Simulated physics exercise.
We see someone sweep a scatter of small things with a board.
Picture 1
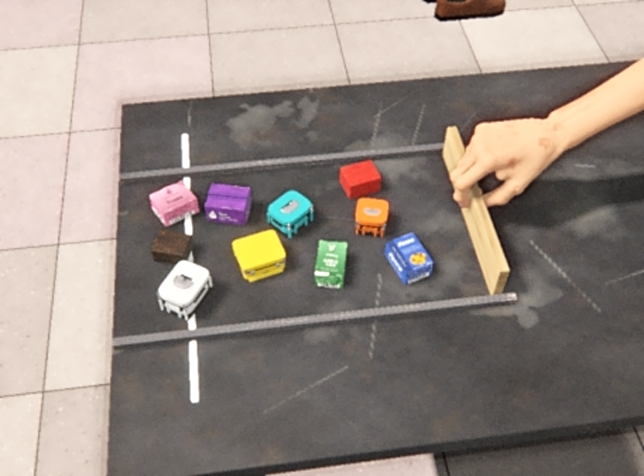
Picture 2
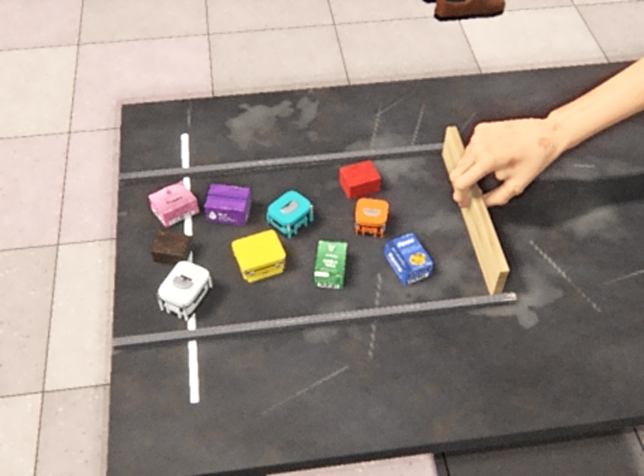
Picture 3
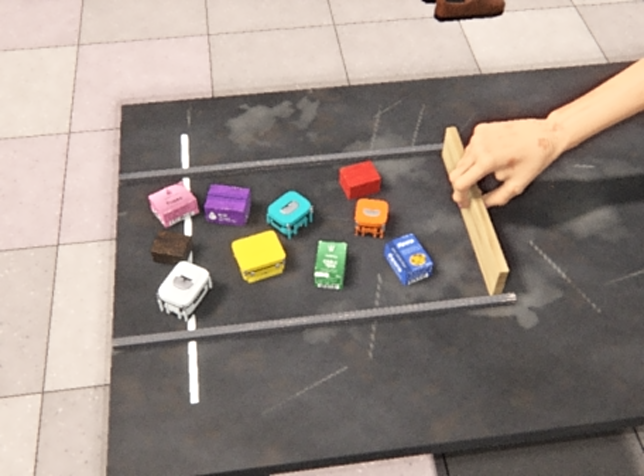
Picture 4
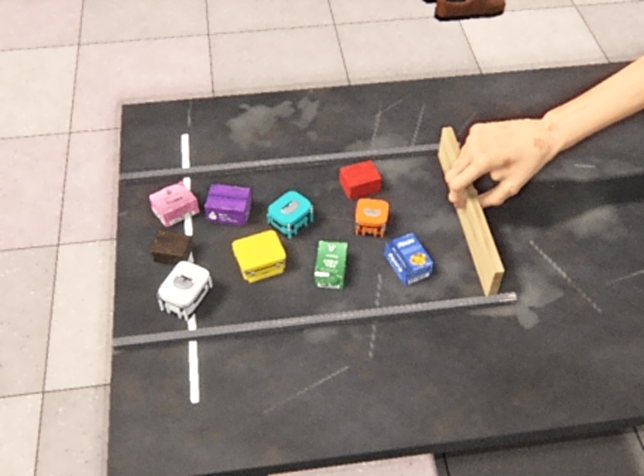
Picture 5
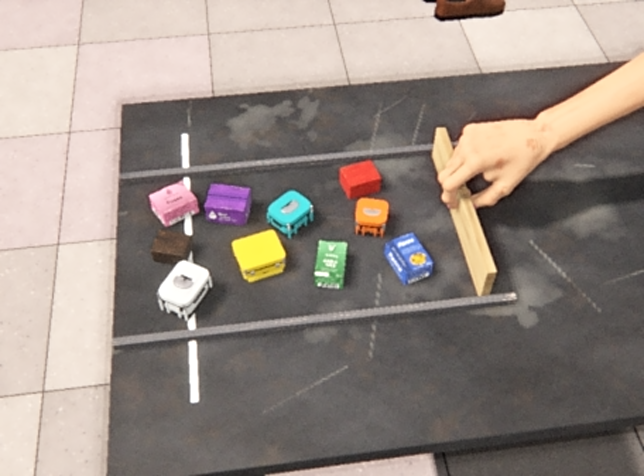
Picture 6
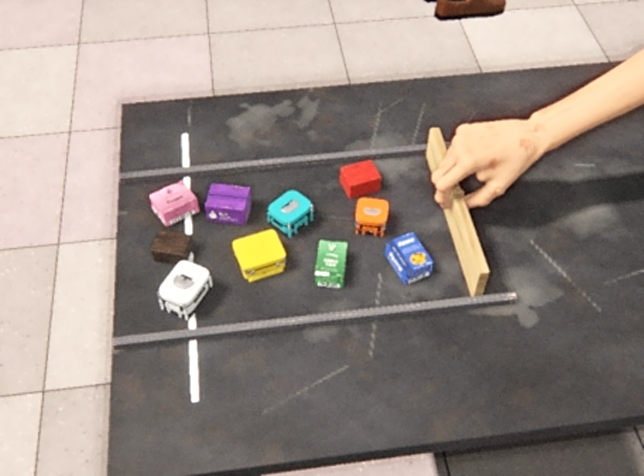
On a dark, scuffed tabletop above a pale tiled floor, seen from above at an angle by a still camera, two thin grey rails run across. Between them sit pink, purple, turquoise, red, orange, yellow, green, blue, white and black small boxes and cases, some near a white tape line at left. A hand at right holds a wooden board upright, then slides it slightly left, touching none of them.
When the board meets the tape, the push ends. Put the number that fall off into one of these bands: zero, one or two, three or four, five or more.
That is one or two.
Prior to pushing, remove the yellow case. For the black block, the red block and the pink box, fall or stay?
Black block: Still there; red block: Still there; pink box: Over the edge.
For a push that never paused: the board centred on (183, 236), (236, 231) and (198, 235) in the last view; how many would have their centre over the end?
2; 0; 1.
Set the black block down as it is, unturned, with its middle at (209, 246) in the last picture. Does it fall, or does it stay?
From that start, the black block stays.
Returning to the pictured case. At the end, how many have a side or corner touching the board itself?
In total, 3.
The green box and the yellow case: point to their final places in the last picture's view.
You'll see the green box at (143, 313), with the yellow case at (150, 270).
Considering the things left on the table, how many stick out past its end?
That adds up to 2.
Early on, none off yet; black block at rest near (173, 248); pink box at rest near (175, 203); white case at rest near (186, 290).
A while later, none off yet; black block travelled a little near (162, 245); pink box travelled a little near (161, 199); white case at rest near (186, 290).
Finally, the number that fall off is one or two; lost, white case and pink box.
